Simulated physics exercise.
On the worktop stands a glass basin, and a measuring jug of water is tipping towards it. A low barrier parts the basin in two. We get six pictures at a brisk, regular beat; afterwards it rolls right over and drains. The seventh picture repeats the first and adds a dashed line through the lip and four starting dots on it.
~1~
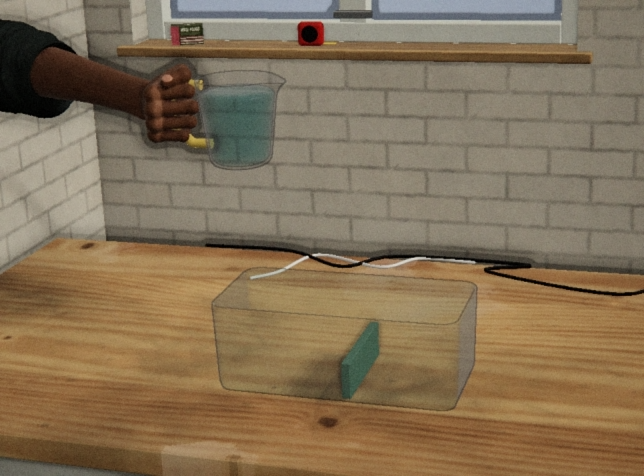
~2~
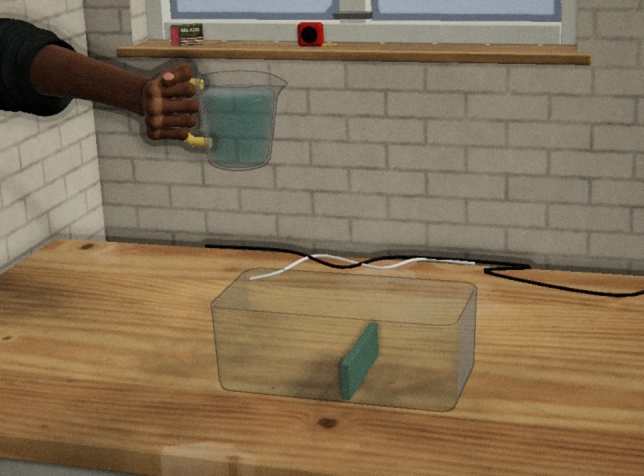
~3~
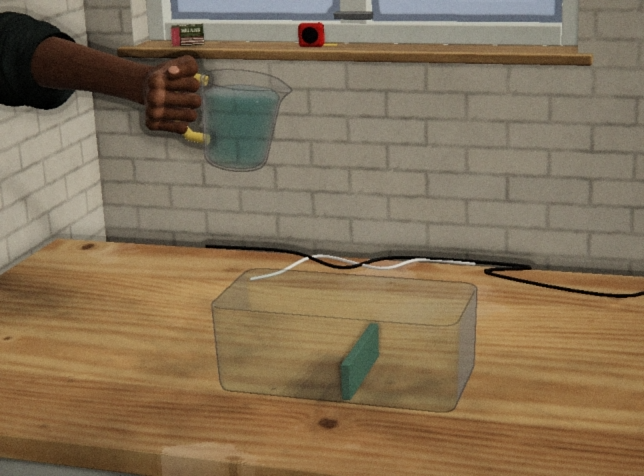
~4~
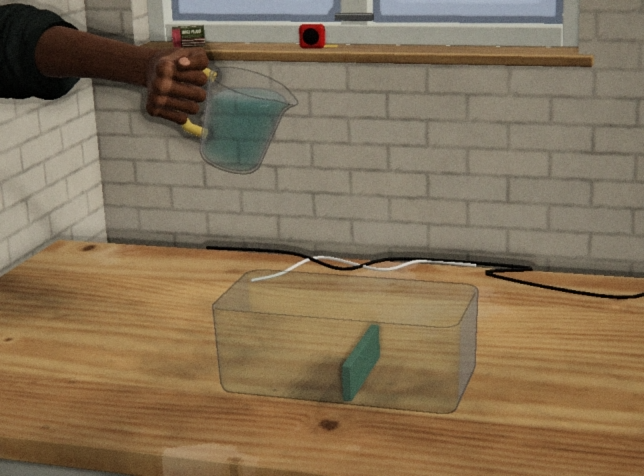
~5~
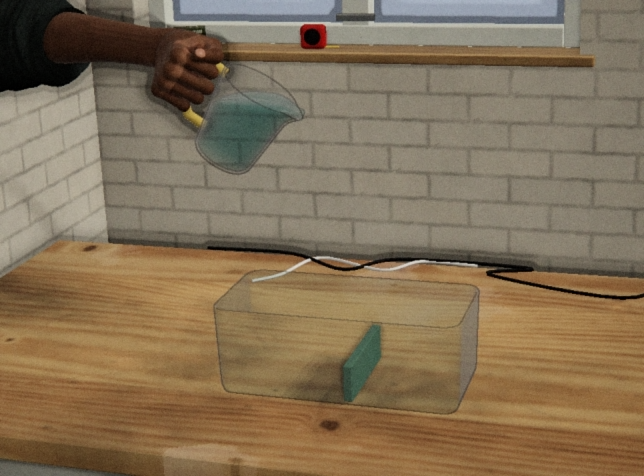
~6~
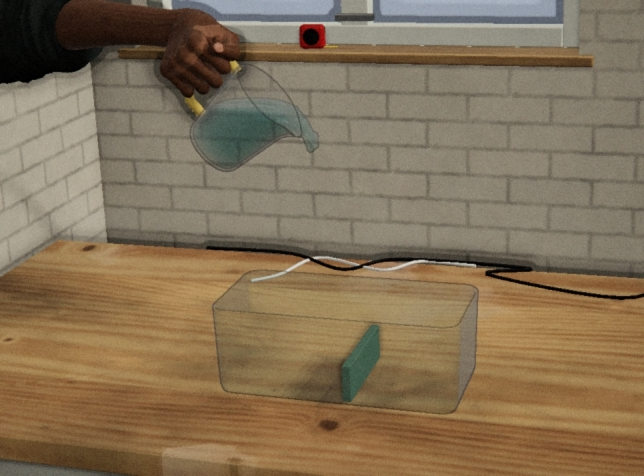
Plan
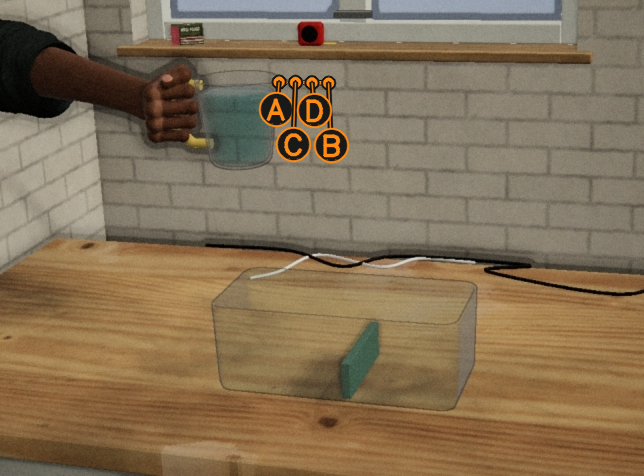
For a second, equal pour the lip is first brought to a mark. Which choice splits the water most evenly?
The best place is C.
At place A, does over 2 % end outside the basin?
Yes, it does.
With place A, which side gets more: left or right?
More ends on the left.
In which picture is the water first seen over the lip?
In picture 5.
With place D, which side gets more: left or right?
The right one.
In orange, A at (279, 82); B at (328, 83); C at (295, 82); D at (311, 82).
If A is chosen, about 69 % ends left of the wall and 21 % right of it; 10 % is lost outside.
If B is chosen, about 10 % ends left of the wall and 85 % right of it; 5 % is lost outside.
If C is chosen, about 51 % ends left of the wall and 45 % right of it; 4 % is lost outside.
If D is chosen, about 21 % ends left of the wall and 76 % right of it; 4 % is lost outside.
